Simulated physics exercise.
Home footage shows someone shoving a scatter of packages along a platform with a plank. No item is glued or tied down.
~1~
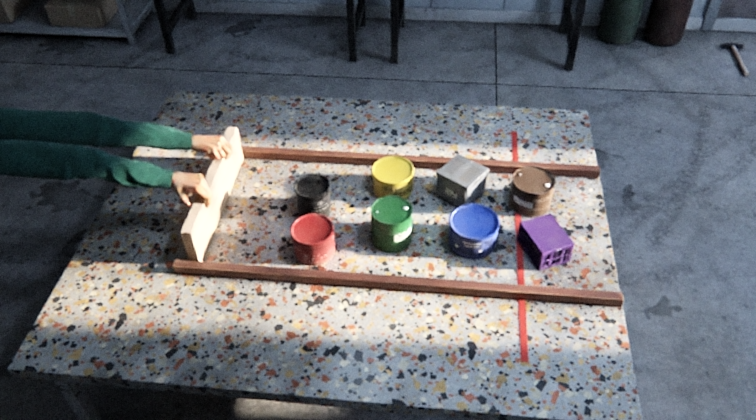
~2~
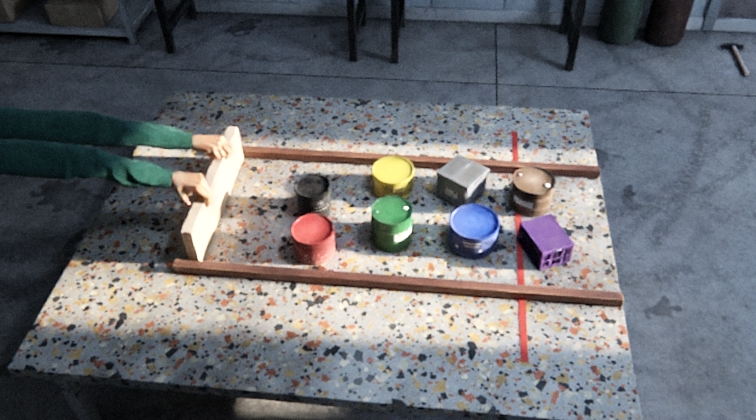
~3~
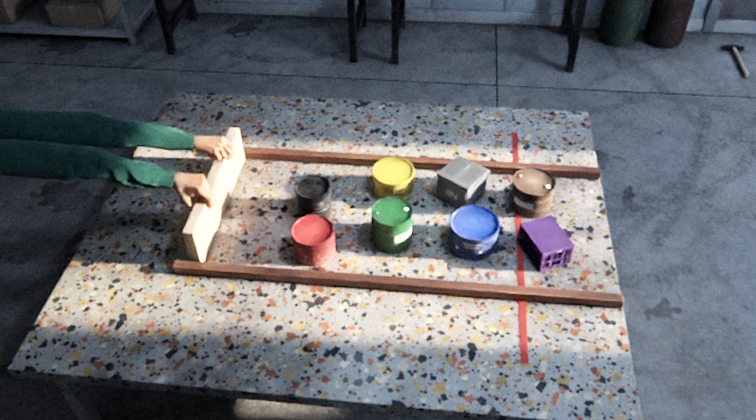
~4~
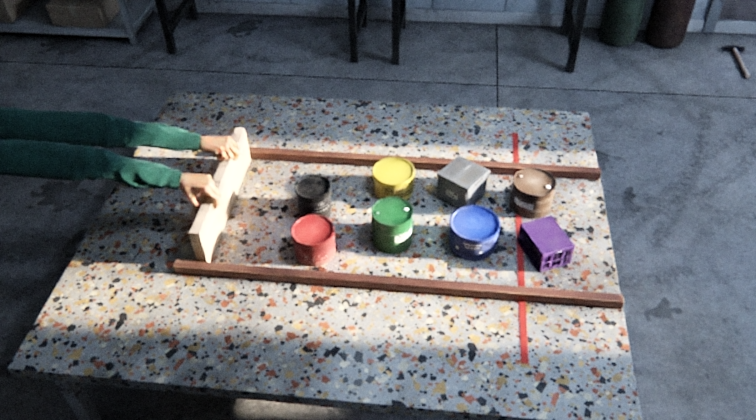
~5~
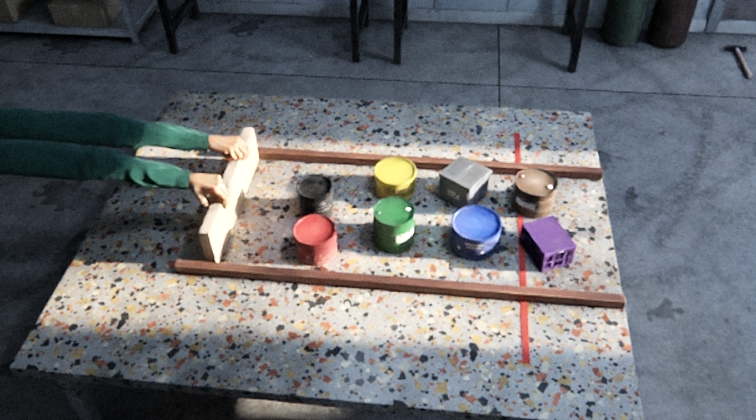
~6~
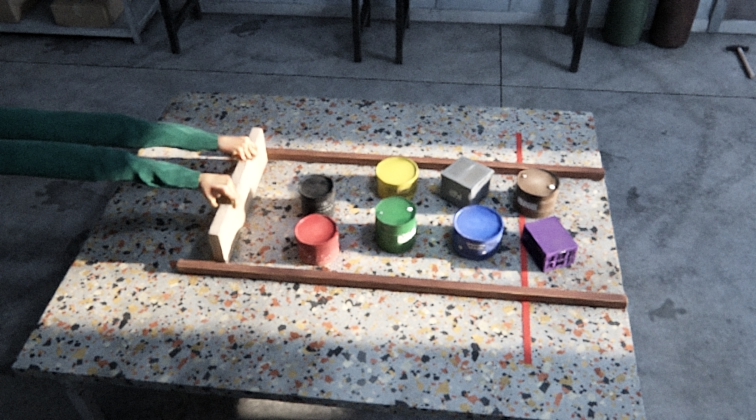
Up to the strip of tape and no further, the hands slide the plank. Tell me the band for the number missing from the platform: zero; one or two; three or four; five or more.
That band is one or two.
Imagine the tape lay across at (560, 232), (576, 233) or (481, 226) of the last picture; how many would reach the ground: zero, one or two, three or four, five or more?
Taking the places in the order asked: Either three or four, then three to four, then not one.
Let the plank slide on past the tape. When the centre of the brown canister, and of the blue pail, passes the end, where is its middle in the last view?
About (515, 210), and about (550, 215) for the other.
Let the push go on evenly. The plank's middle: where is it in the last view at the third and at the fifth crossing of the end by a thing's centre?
At (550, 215) for the third, at (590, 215) for the fifth.
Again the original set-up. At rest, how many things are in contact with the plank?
That number would be 4.
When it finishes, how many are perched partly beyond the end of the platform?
The total would be 0.
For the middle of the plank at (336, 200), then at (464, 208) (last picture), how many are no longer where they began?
Counts: 2 and 8.
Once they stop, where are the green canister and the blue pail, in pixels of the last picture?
I'd put one close to (546, 232) and the other close to (591, 250).
A little later, none off yet; purple crate at rest near (549, 243); brown canister at rest near (536, 193); blue pail at rest near (477, 233).
Next, none off yet; purple crate at rest near (549, 243); brown canister at rest near (536, 193); blue pail shifted a little near (483, 234).
Later still, none off yet; purple crate shifted about its own width near (578, 245); brown canister shifted about its own width near (570, 200); blue pail shifted about its own width near (534, 242).
When it is over, the number that fall off is one or two; down, brown canister and purple crate.
